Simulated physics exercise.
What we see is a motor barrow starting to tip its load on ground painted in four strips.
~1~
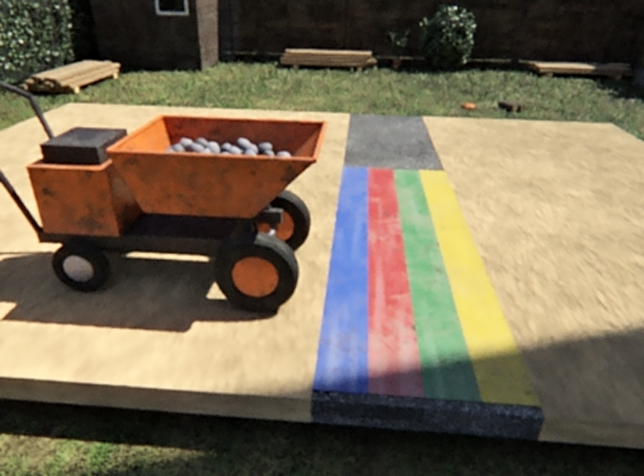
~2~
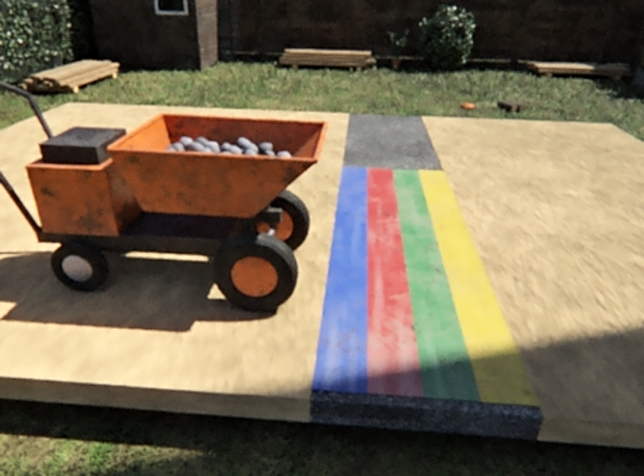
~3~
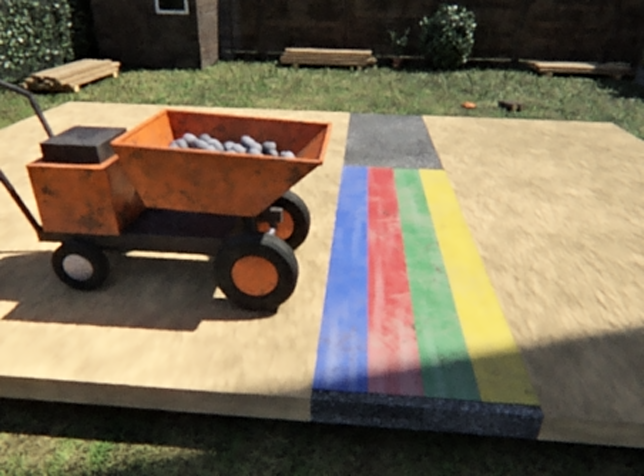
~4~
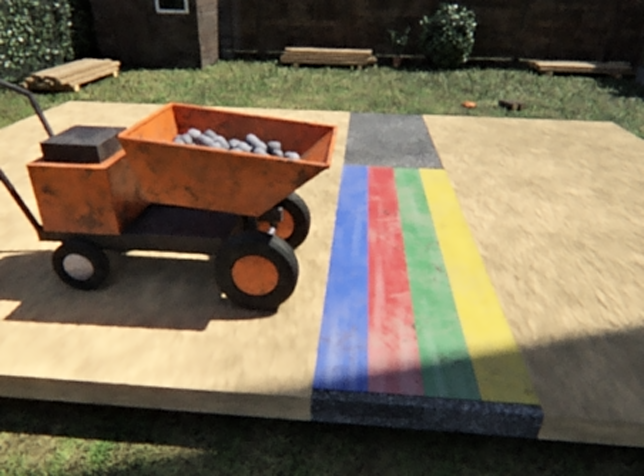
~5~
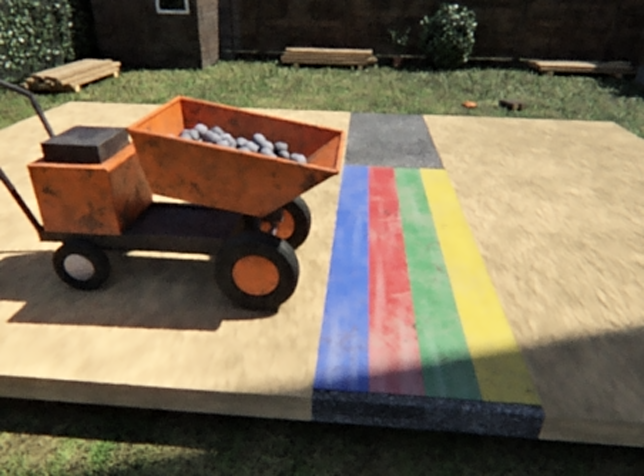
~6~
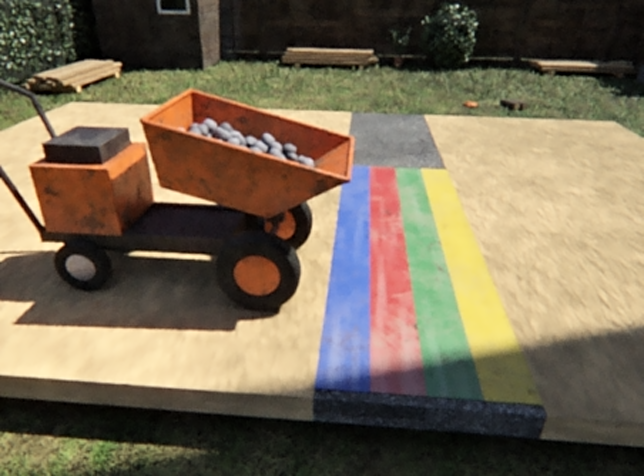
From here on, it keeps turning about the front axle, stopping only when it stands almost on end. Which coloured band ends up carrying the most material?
The green band.
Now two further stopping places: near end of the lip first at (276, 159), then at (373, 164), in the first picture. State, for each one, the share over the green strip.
First spot: About 20 percent; second spot: About 20 percent.
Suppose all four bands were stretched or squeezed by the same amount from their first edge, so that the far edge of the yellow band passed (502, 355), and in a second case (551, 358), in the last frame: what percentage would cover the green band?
The first gives around 30 %, the second around 30 %.
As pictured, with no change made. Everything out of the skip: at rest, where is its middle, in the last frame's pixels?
Once it all stops, the middle lies near (436, 275).
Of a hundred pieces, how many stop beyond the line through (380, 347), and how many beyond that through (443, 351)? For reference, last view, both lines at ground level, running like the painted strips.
Close to 80 and 50 per cent respectively.
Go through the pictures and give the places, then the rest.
In the first picture, lip of the skip at (314, 161), level; top of the load at (213, 152), round cobbles; blue strip at (344, 341); red strip at (393, 344); green strip at (443, 348); yellow strip at (494, 351).
In the second picture, lip of the skip at (315, 162), level; top of the load at (213, 151).
In the third picture, lip of the skip at (320, 163), tipped barely; top of the load at (217, 149).
In the fourth picture, lip of the skip at (327, 167), tipped a little; top of the load at (205, 145).
In the fifth picture, lip of the skip at (337, 173), tipped a little; top of the load at (201, 150).
In the sixth picture, lip of the skip at (348, 181), tipped a little; top of the load at (210, 146); blue strip at (346, 340); red strip at (395, 343); green strip at (445, 346); yellow strip at (496, 350).
Soon, skip tipped steeply; all in the skip.
A while on, skip tipped right over; most in the skip; a small part over the red strip; a small part over the green strip.
Towards the end, skip tipped right over; about a quarter in the skip; about a quarter over the red strip; about a third over the green strip; about a quarter over the yellow strip; a small part off the paint.
Finally, skip tipped right over; about a quarter in the skip; none over the blue strip; about a quarter over the red strip; about a third over the green strip; about a quarter over the yellow strip; a small part off the paint.
